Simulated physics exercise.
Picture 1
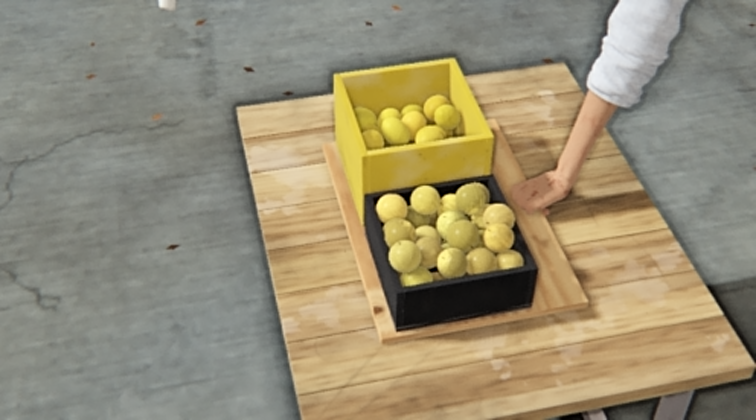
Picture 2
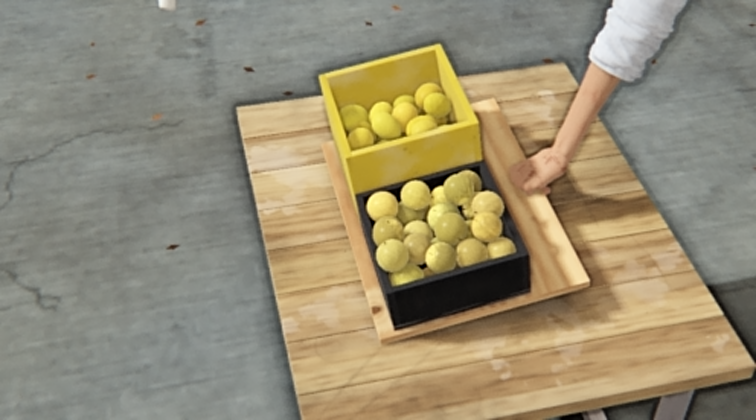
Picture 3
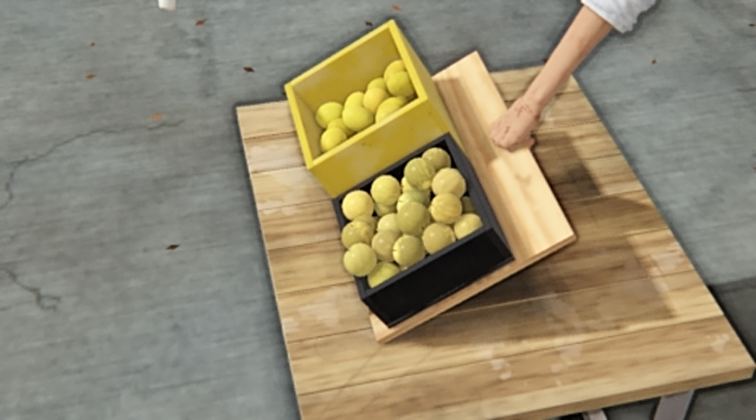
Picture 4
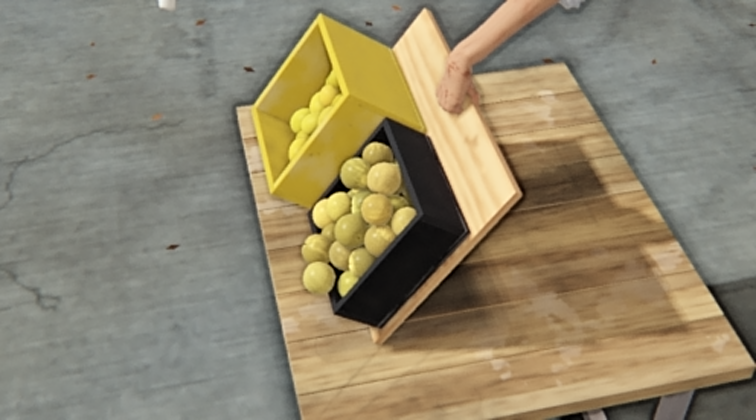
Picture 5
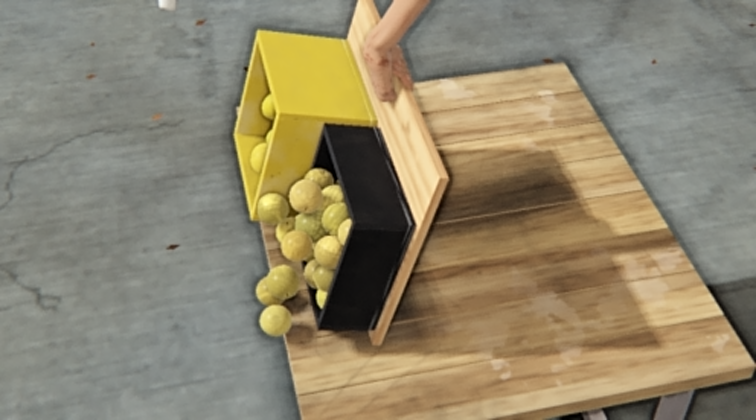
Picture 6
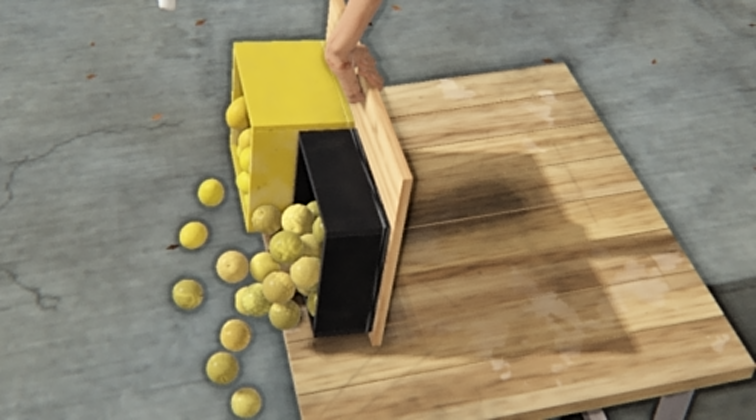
A hand tilts a board up leftward until yellow balls tumble from its black container.
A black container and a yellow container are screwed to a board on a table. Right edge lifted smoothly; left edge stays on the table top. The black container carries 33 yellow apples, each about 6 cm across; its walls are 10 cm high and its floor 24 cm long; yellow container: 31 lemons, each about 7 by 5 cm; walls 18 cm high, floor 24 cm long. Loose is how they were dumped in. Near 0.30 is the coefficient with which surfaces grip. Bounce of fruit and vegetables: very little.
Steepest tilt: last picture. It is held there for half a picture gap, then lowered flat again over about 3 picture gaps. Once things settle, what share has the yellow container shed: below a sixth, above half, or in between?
Kept: Half up to five sixths.
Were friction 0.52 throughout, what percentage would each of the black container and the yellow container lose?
Then black container 70, yellow container 30 per cent.
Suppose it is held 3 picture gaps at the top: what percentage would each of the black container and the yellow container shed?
Black container 70%, yellow container 40%.
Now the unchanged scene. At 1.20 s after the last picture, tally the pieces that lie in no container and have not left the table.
I'd guess near 3.
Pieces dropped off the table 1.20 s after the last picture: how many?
About 30.
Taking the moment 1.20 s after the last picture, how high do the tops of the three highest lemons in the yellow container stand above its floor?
Height: About 11 cm.
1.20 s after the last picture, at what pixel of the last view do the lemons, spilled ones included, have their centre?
Pixel (385, 169), give or take.
Then, 0.19 s after the last picture, tilt 76°; the black container is down by 17 of 33 and the yellow container is down by 7 of 31.
Then, 0.43 s after the last picture, tilt 22°; the black container is down by 21 of 33 and the yellow container is down by 10 of 31.
Then, 0.77 s after the last picture, tilt 0°; the black container is down by 22 of 33 and the yellow container is down by 10 of 31.
Outcome (1.20 s after the last picture), the black container is down by 22 of 33 and the yellow container is down by 10 of 31. Asked share, 10 of 31, 32 per cent.
